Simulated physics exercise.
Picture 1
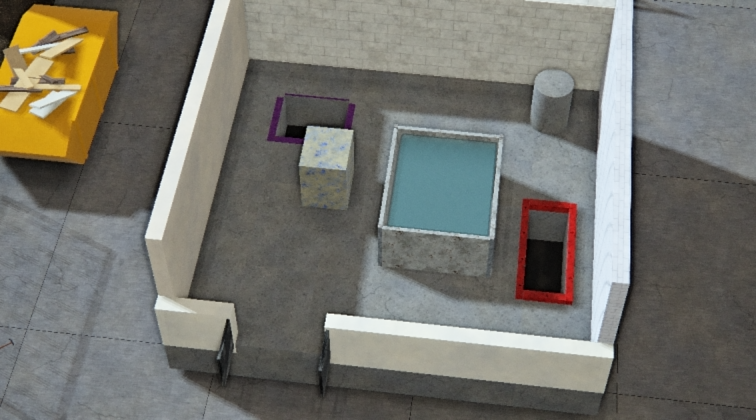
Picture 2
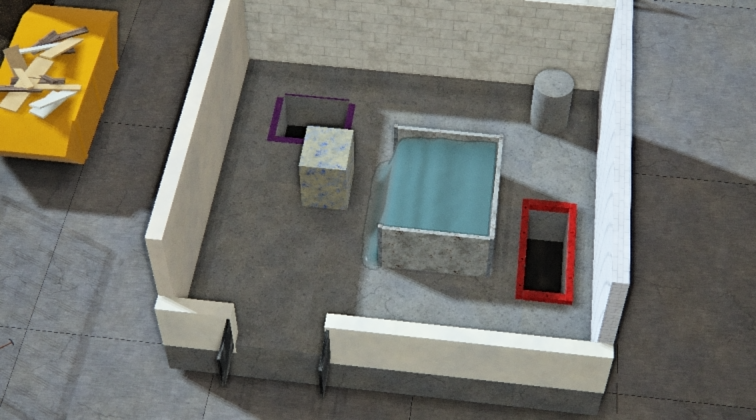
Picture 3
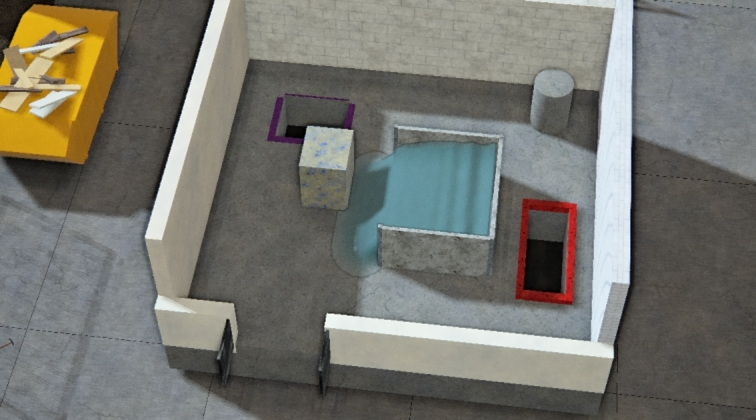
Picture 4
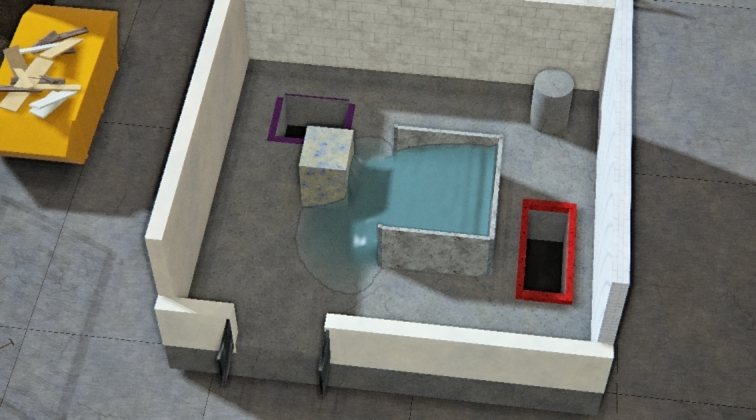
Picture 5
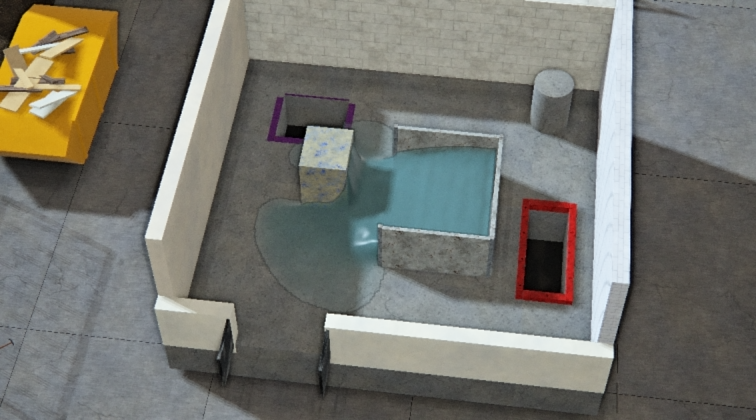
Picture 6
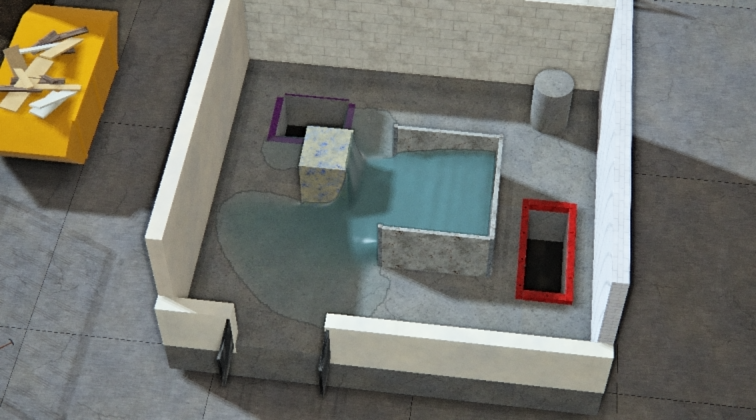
Blue-green water pours from the left side of a square stone tank inside a low-walled enclosure, seen from high above by a still camera. A mottled block stands left of the tank, with a purple-framed pit behind it, a red-framed pit and grey cylinder to the right, and a yellow bin outside. The water spreads leftward, wraps around the block and widens across the grey floor.
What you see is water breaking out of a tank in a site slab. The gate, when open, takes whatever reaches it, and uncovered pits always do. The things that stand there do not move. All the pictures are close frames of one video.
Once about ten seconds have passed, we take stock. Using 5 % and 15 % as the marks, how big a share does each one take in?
The gate claims a heavy share - exceeding fifteen per cent, the purple pit claims a heavy share - exceeding fifteen per cent, the red pit claims a light share - short of five per cent.
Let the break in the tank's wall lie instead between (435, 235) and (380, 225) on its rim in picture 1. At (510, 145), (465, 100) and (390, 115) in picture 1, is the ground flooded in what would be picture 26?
In the order asked: Out of reach, out of reach, out of reach.
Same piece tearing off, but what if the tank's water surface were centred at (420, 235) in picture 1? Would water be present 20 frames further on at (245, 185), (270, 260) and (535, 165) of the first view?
Well, first one got wet, second one got wet, third one stays dry.
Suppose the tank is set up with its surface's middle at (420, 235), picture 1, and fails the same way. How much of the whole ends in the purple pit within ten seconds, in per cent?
Within ten seconds, 25 percent of the total ends up in the purple pit.
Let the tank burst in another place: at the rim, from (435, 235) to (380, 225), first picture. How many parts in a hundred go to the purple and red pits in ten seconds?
Estimates in per cent: Purple 12, red 6.
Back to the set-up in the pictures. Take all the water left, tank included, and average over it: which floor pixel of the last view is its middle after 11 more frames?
That comes out near (334, 223).
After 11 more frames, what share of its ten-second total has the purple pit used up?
My guess is about 25 %.
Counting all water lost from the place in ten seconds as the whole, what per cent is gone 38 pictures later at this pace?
My figure is about 75 in a hundred.
A moment on, water covers 40 % of the floor; the gate 0 %, the purple pit 6 %, the red pit 0 %.
Next, water covers 50 % of the floor; the gate 4 %, the purple pit 10 %, the red pit 0 %.
Then, water covers 65 % of the floor; the gate 12 %, the purple pit 15 %, the red pit 0 %.
Later, water covers 85 % of the floor; the gate 21 %, the purple pit 27 %, the red pit 0 %.
In the end, water covers 90 % of the floor; the gate 29 %, the purple pit 36 %, the red pit 0 %.
